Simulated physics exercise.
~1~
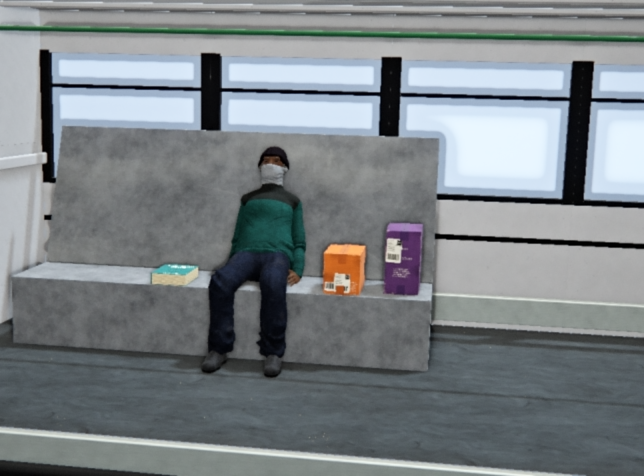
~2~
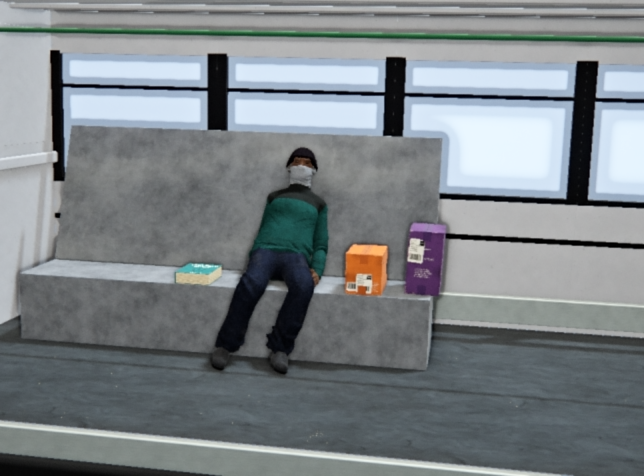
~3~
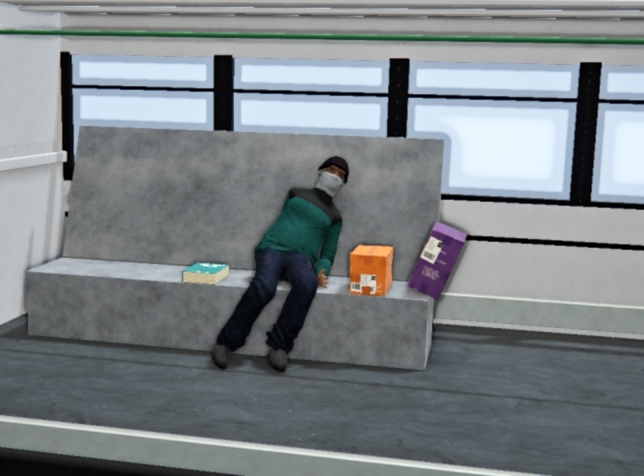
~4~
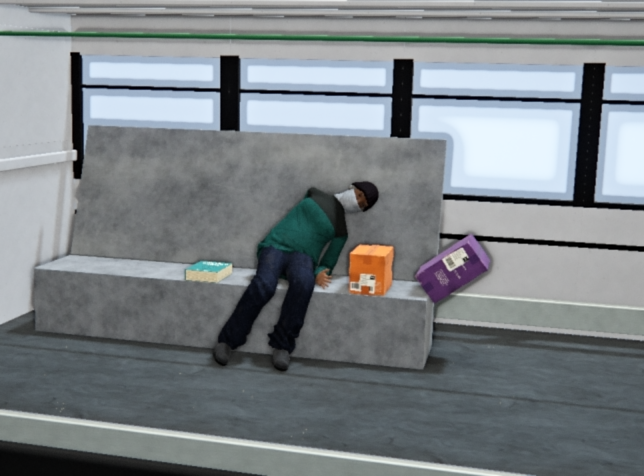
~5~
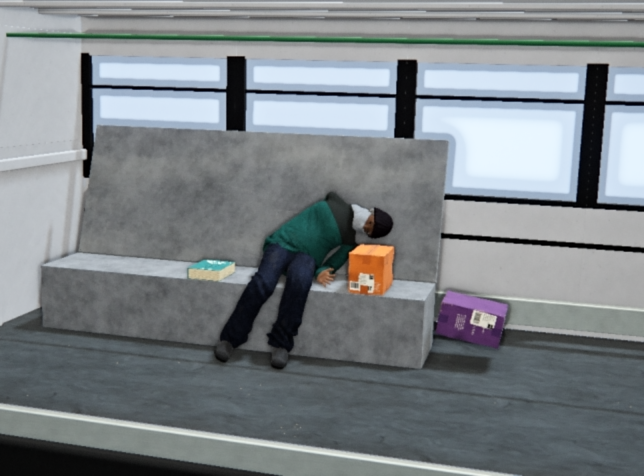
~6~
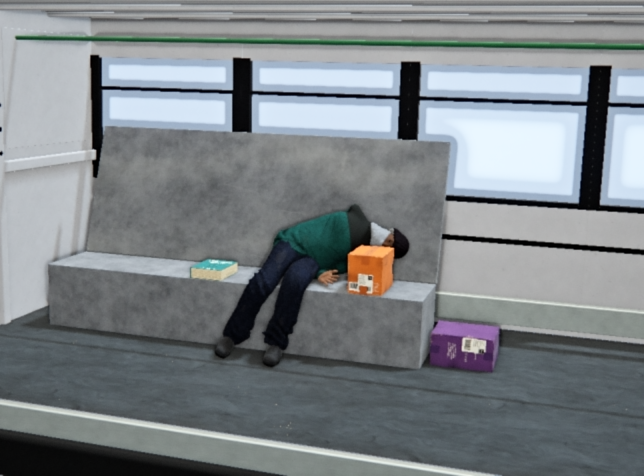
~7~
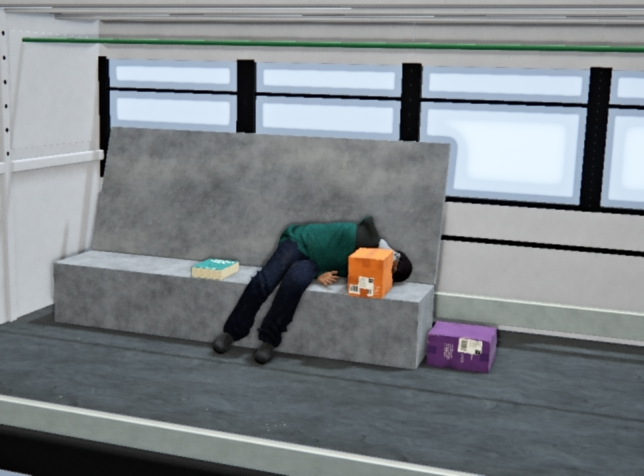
Masked sleeper on a grey bench slumping right behind an orange box as a purple box tips off the end onto the floor.
